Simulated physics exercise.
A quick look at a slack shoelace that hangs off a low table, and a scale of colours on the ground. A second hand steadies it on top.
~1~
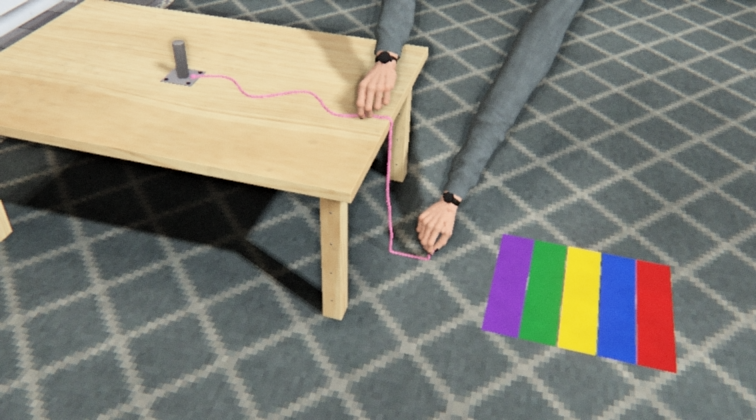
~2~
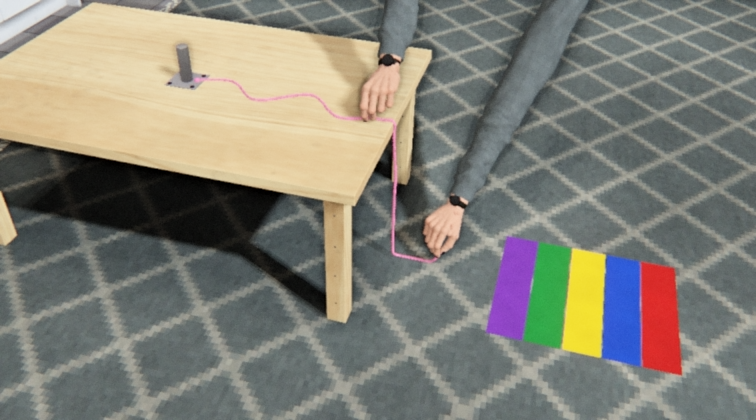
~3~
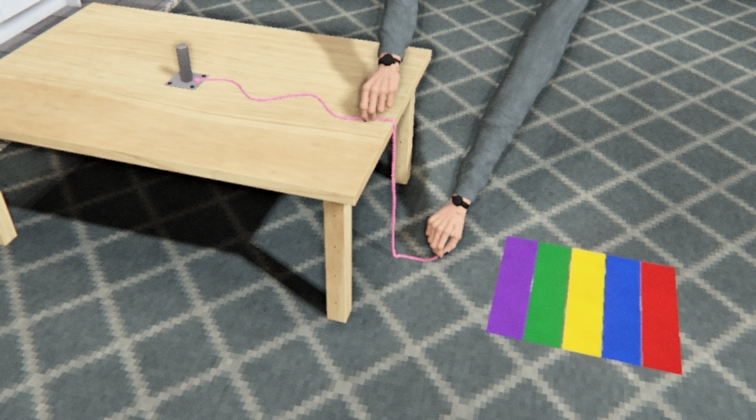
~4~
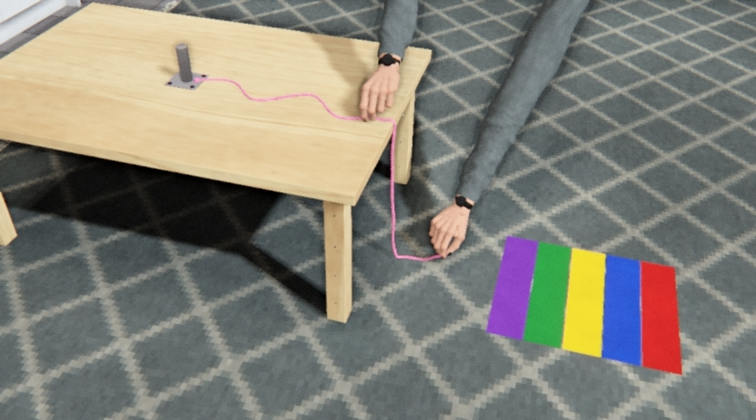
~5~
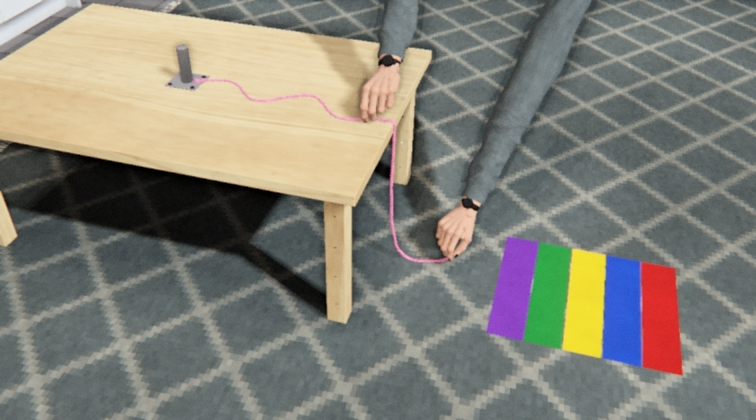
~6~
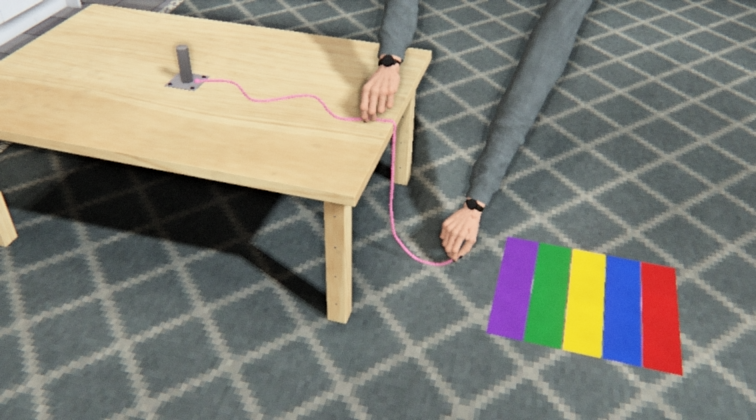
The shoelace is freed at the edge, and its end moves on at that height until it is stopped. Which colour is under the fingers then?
The end stops over the yellow strip.
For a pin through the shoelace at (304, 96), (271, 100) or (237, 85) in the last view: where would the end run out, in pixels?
Try by try, around (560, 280), (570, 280) and (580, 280).
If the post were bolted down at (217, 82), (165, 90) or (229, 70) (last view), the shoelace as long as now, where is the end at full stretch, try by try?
In that order: (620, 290), (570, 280) and (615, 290).
A little later, end near (520, 270); over purple.
Next, end near (561, 278); over green.
When it is tight, end near (585, 283); over yellow. It gets as far as the yellow strip.
